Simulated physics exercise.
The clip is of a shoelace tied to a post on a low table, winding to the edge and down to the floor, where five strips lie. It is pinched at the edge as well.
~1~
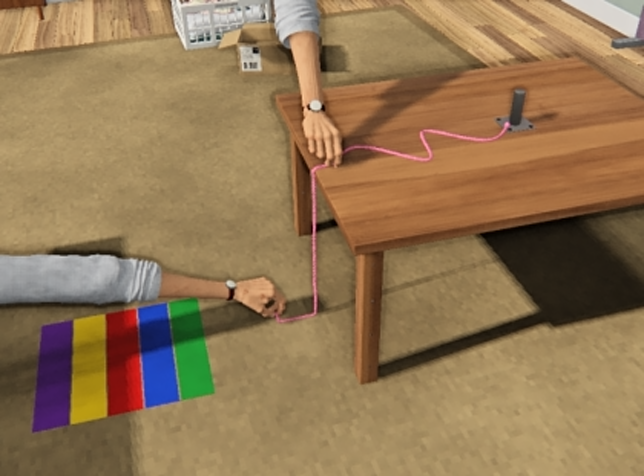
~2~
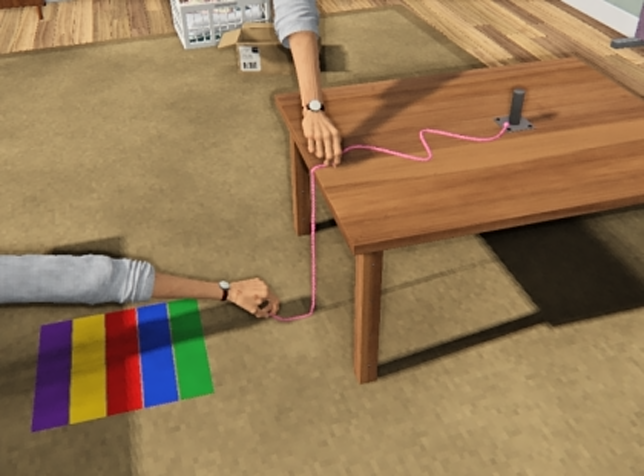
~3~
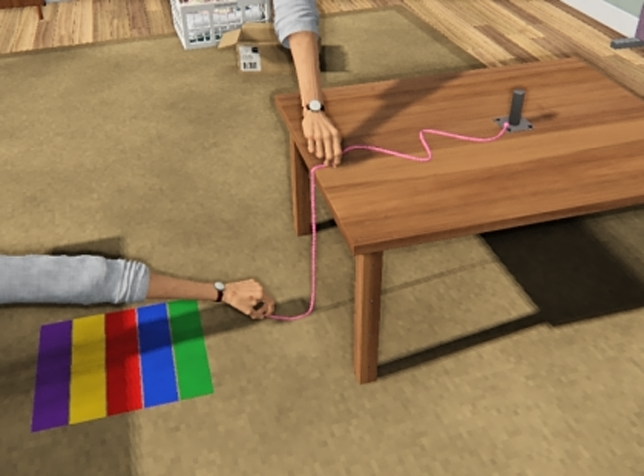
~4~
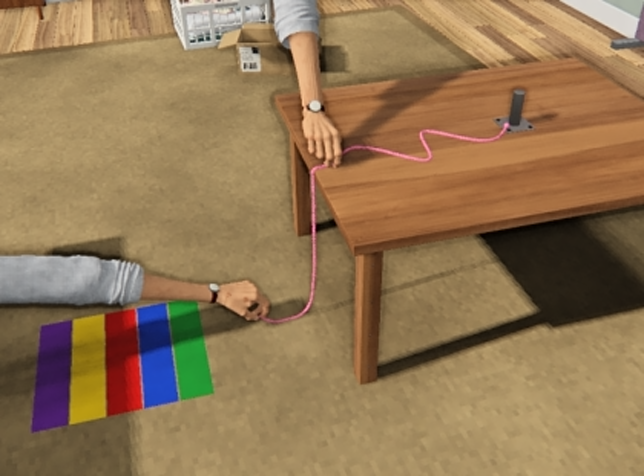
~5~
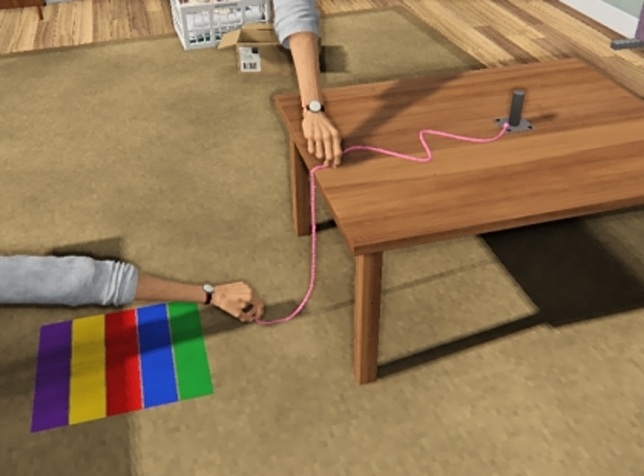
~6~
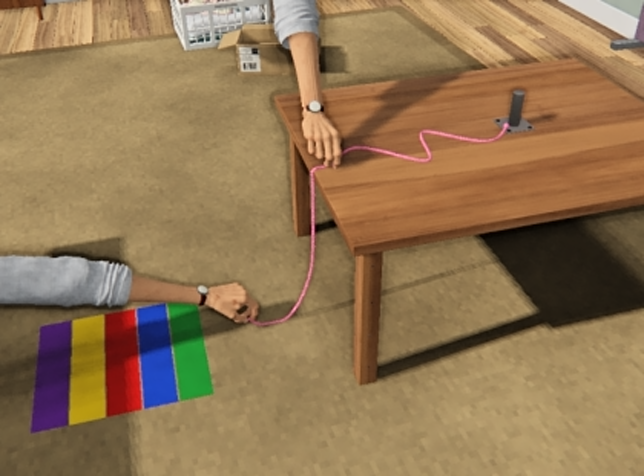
A hand near the floor drew the loose end of a pink shoelace slightly left toward five coloured strips, while another hand pinched it at the table's edge and the rest stayed still.
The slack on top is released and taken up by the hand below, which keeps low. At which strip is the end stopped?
The end stops over the purple strip.
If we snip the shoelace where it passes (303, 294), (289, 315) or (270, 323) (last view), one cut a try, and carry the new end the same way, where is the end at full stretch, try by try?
About (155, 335), (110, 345) and (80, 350).
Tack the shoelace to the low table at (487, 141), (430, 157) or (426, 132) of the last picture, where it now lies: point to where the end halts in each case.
In that order: (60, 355), (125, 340) and (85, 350).
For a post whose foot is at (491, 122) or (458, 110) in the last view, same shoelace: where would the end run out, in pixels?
Try by try, around (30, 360) and (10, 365).
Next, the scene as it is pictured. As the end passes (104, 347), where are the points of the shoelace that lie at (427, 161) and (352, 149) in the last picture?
Near (357, 159) and (300, 197).
Soon after, end near (104, 347); over red.
Then, end near (69, 354); over yellow.
At full stretch, end near (48, 358); over purple. It gets as far as the purple strip.
